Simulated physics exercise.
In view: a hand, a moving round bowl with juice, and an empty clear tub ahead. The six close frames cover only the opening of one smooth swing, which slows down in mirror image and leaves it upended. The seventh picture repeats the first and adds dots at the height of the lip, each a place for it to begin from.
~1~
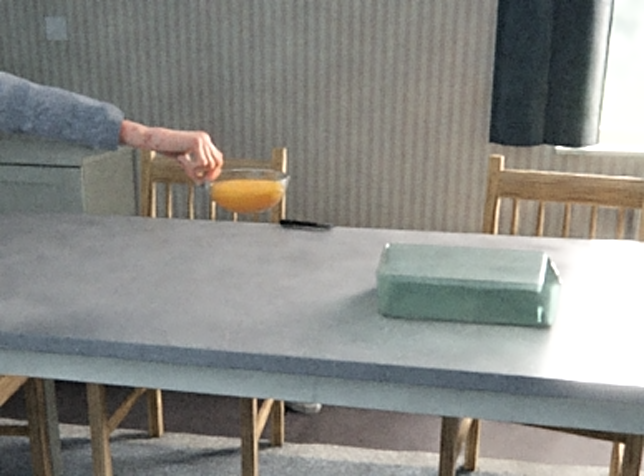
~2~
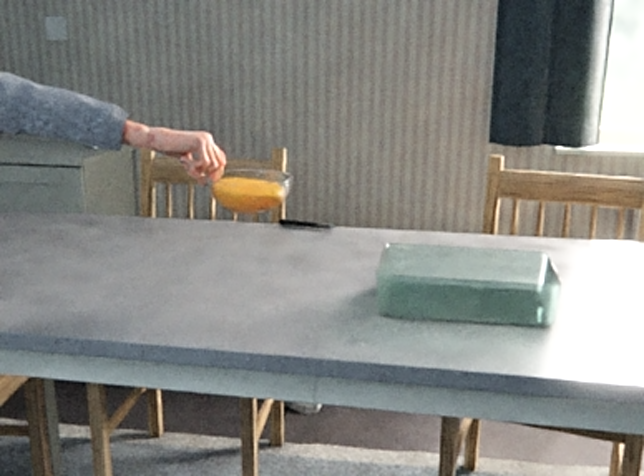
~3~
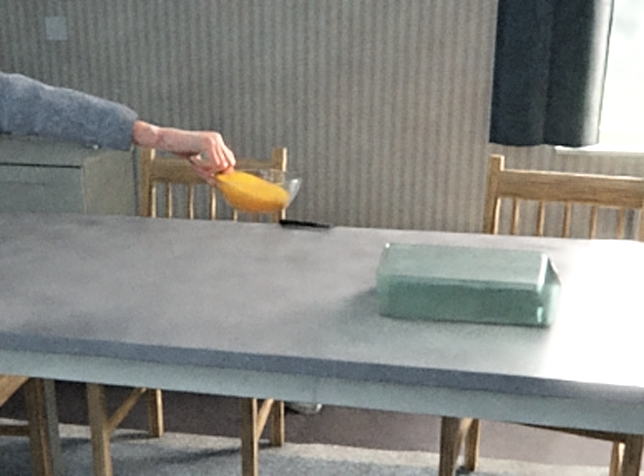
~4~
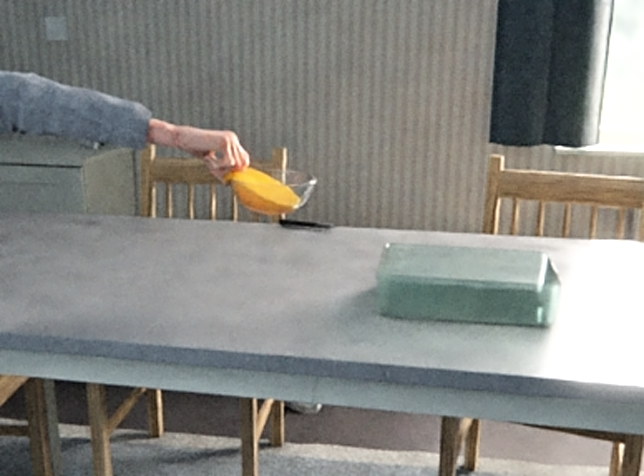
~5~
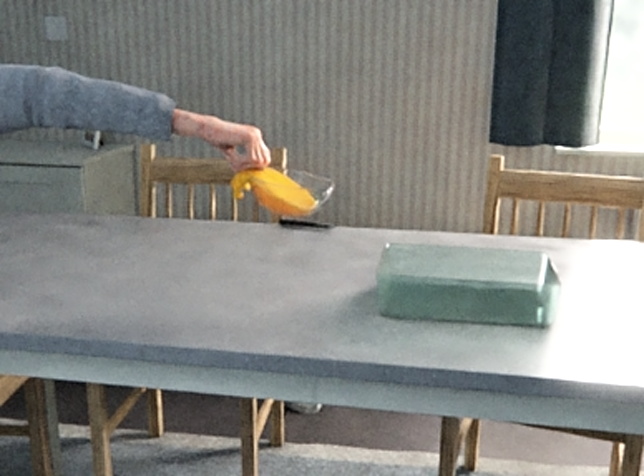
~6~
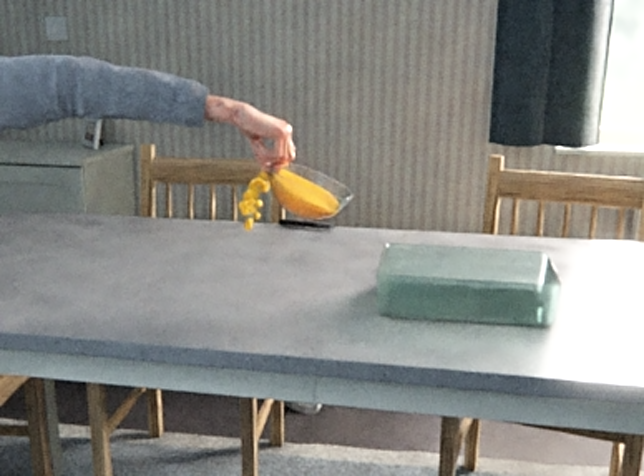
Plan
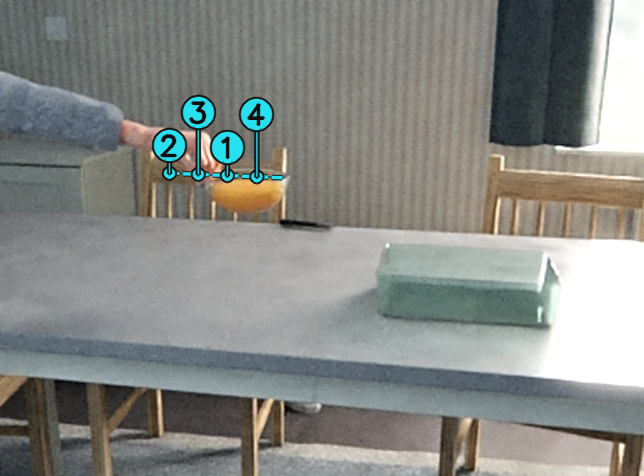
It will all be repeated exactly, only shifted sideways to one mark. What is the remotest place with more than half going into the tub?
Use spot 4.
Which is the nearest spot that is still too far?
1 it is.
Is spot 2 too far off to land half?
Yes.
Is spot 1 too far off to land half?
Yes, it does.
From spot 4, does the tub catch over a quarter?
Yes.
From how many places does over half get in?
One.
On the marked copy, 1 at (227, 175); 2 at (169, 173); 3 at (198, 174); 4 at (256, 176).
For spot 1, about 32 % lands in the tub, 63 % falls short and 5 % goes beside or beyond.
For spot 2, about 0 % lands in the tub, 100 % falls short.
For spot 3, about 0 % lands in the tub, 97 % falls short and 3 % goes beside or beyond.
For spot 4, about 67 % lands in the tub, 25 % falls short and 8 % goes beside or beyond.
